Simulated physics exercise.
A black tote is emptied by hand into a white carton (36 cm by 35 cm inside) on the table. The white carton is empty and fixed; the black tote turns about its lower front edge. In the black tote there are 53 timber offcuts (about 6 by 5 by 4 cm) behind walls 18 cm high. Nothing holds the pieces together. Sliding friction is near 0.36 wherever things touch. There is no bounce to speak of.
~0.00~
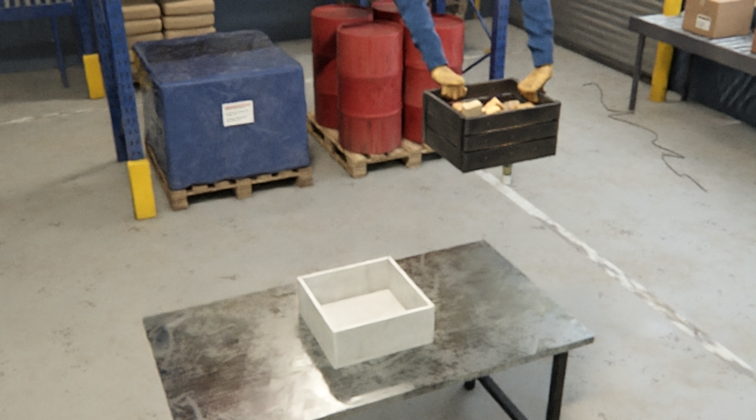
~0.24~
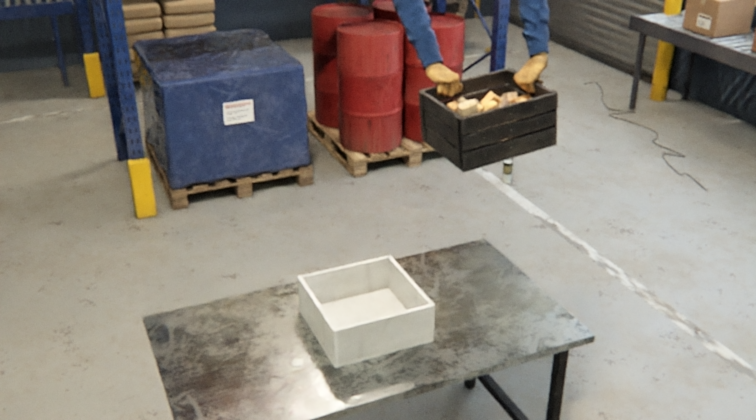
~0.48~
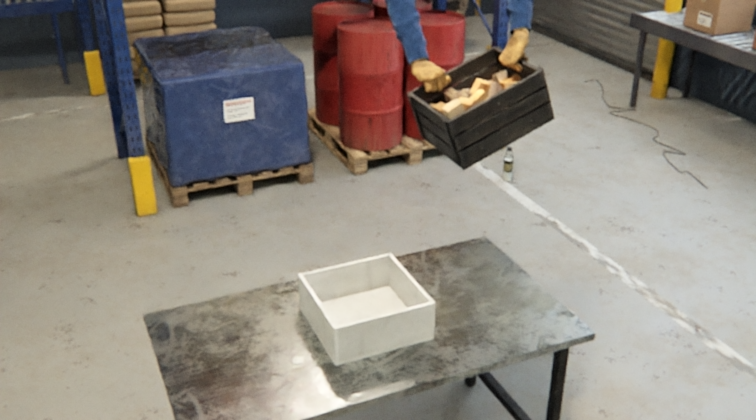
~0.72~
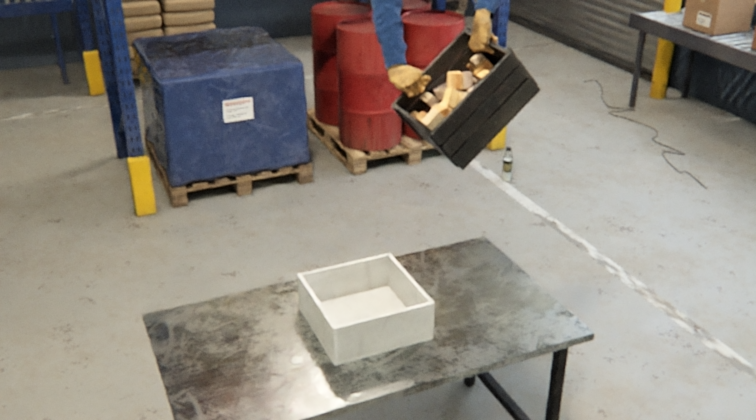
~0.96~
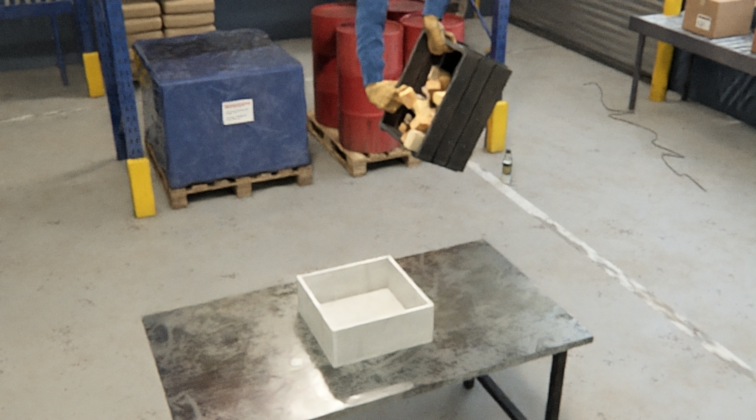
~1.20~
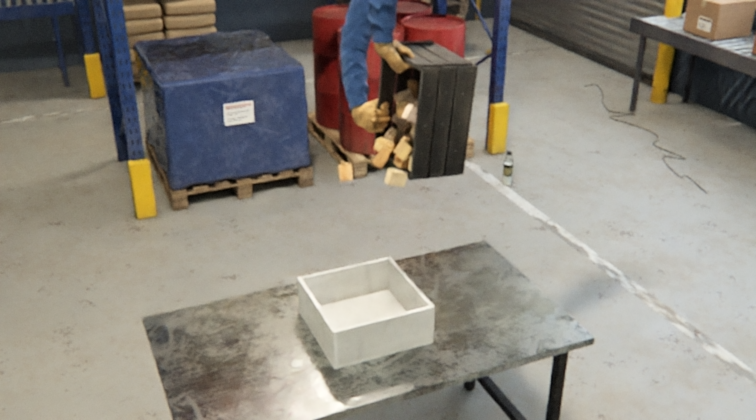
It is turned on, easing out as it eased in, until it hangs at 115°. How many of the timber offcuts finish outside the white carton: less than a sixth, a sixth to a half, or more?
In the end less than a sixth of them are outside the white carton.
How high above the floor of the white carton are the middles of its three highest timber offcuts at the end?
Roughly 11 cm.
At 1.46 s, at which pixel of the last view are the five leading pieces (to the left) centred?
At about (325, 279).
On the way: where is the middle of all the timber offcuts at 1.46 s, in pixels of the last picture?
At about (411, 154).
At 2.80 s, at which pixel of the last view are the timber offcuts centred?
Around (349, 324).
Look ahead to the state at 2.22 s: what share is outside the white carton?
Some 5 per cent by then.
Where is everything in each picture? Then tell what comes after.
In the first picture (we follow the rim corner now nearest the camera), black tote at (469, 118); white carton at (337, 330); tilt 0°; nothing out yet.
The second picture shows black tote at (464, 118); tilt 6°.
The third picture shows black tote at (451, 120); tilt 20°.
The fourth picture shows black tote at (433, 131); tilt 40°.
The fifth picture shows black tote at (418, 153); tilt 63°.
The sixth picture shows black tote at (411, 175); white carton at (337, 330); tilt 85°; 3 out, the lowest offcut at (346, 172).
After 1.46 s, tilt 104°; 43 still in the black tote, 2 in the white carton and 8 in the air.
After 1.78 s, tilt 115°; 23 still in the black tote, 11 in the white carton, 2 outside the white carton and 17 in the air.
After 2.22 s, tilt 115°; 5 still in the black tote, 38 in the white carton, 3 outside the white carton and 7 in the air.
Outcome (at 2.80 s), 50 in the white carton and 3 outside the white carton. Asked share, 3 of 53, 6 per cent.
